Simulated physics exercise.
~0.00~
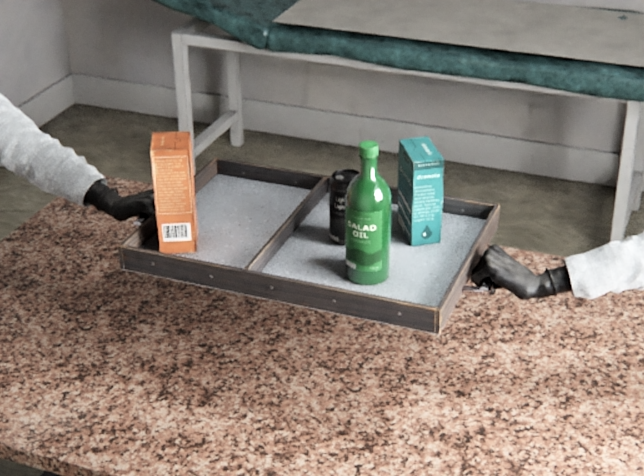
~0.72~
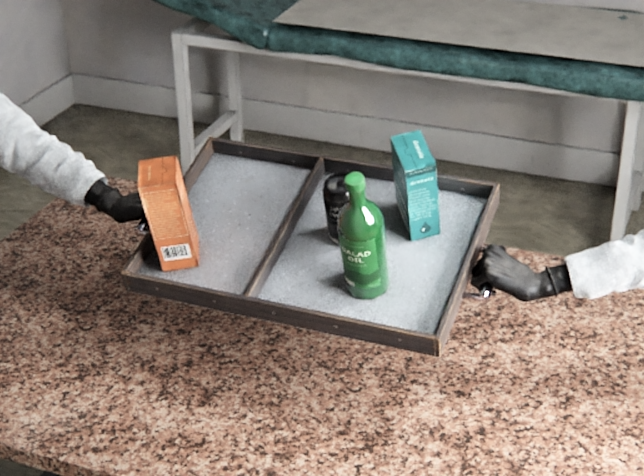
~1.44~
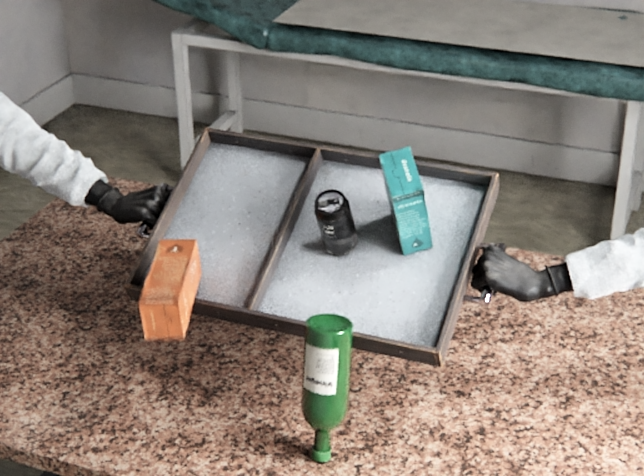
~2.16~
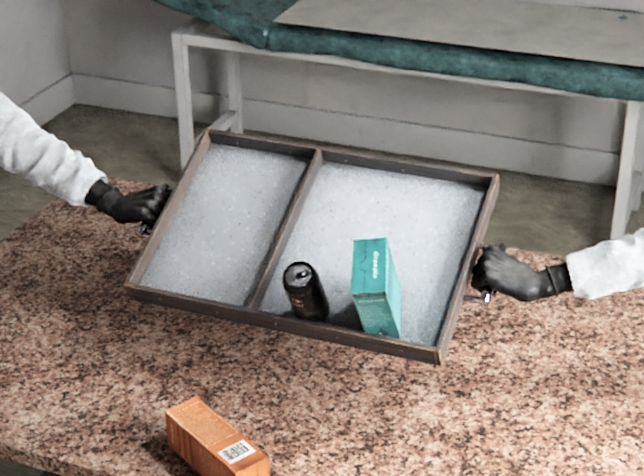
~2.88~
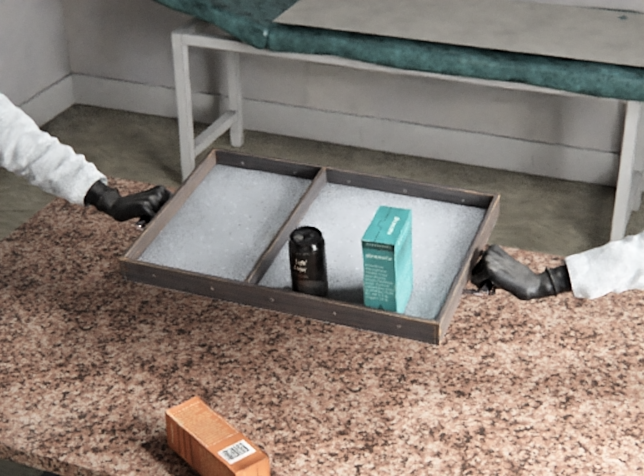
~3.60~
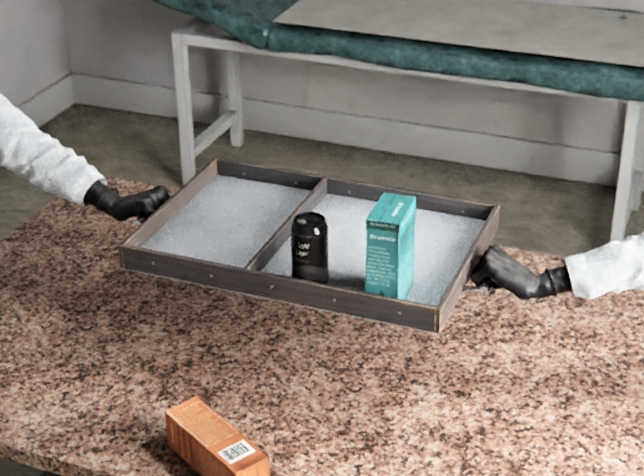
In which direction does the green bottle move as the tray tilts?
The green bottle moves down, going over the near edge of the tray.
